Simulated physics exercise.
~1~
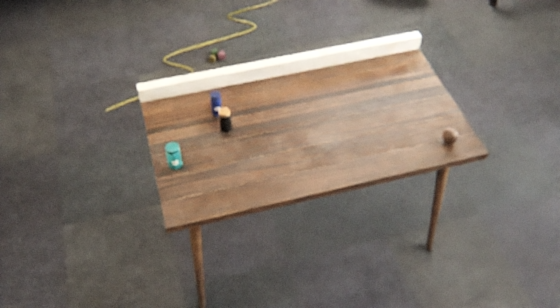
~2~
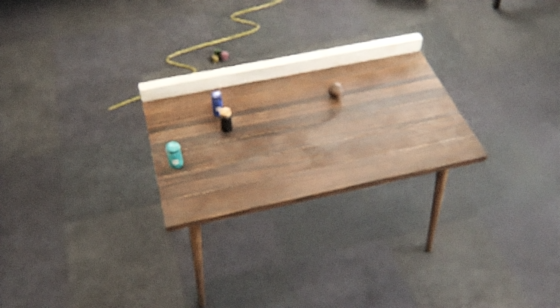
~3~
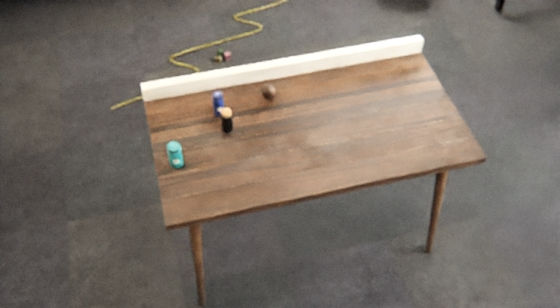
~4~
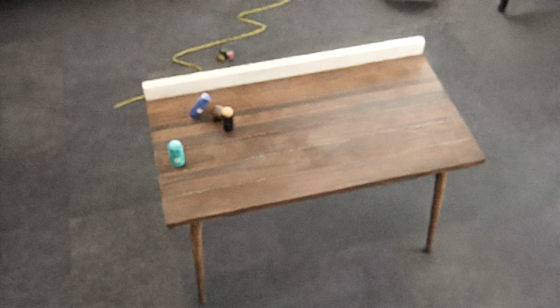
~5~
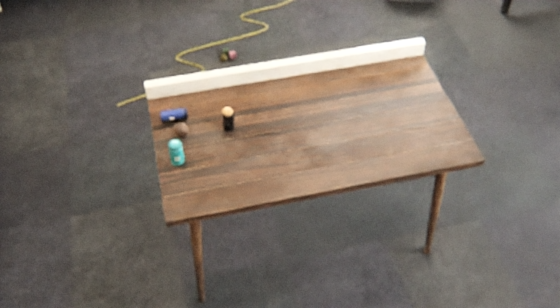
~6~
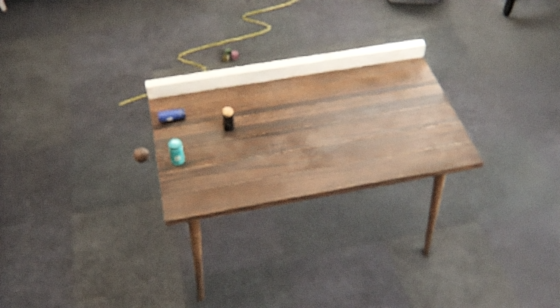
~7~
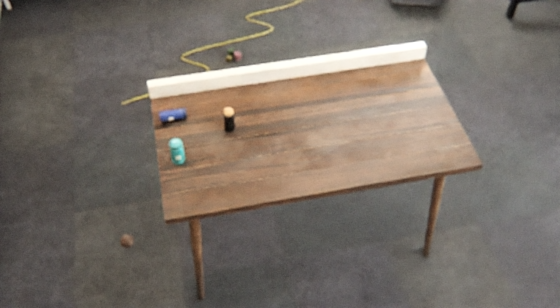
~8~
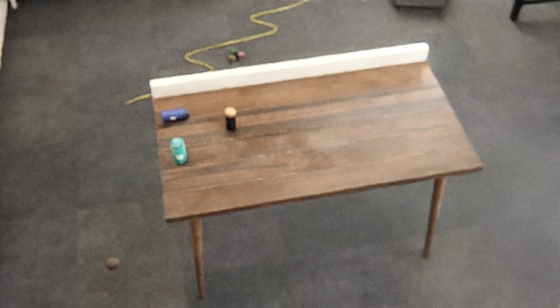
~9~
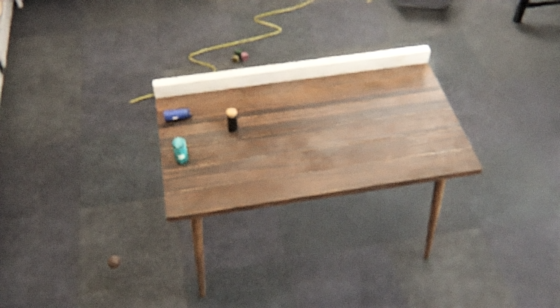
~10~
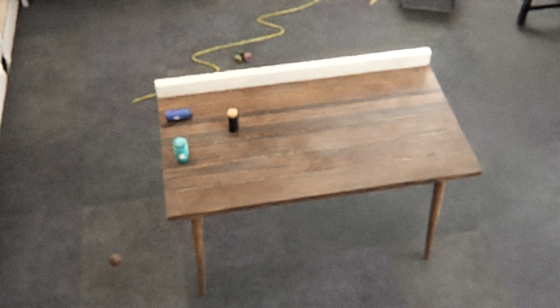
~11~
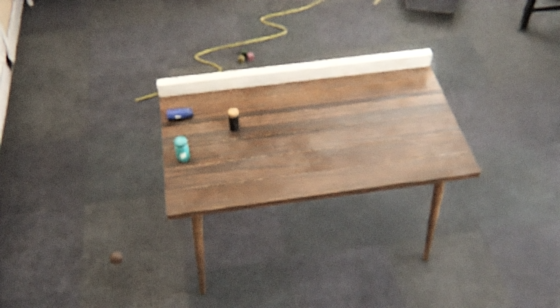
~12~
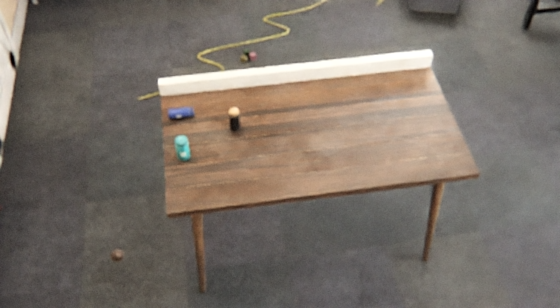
A brown ball rolls from the right side of a wooden table toward the white rail along its far edge, while a turquoise shaker, a blue shaker and a black shaker stand toward the left. Near the rail it turns and keeps moving left, heading for the shakers. It reaches the blue shaker, which tips and topples onto its side. The ball passes on toward the left edge, slips between the fallen shaker and the turquoise one, and drops off the table. It comes to rest on the grey floor, with the blue shaker lying down and the other two still upright.
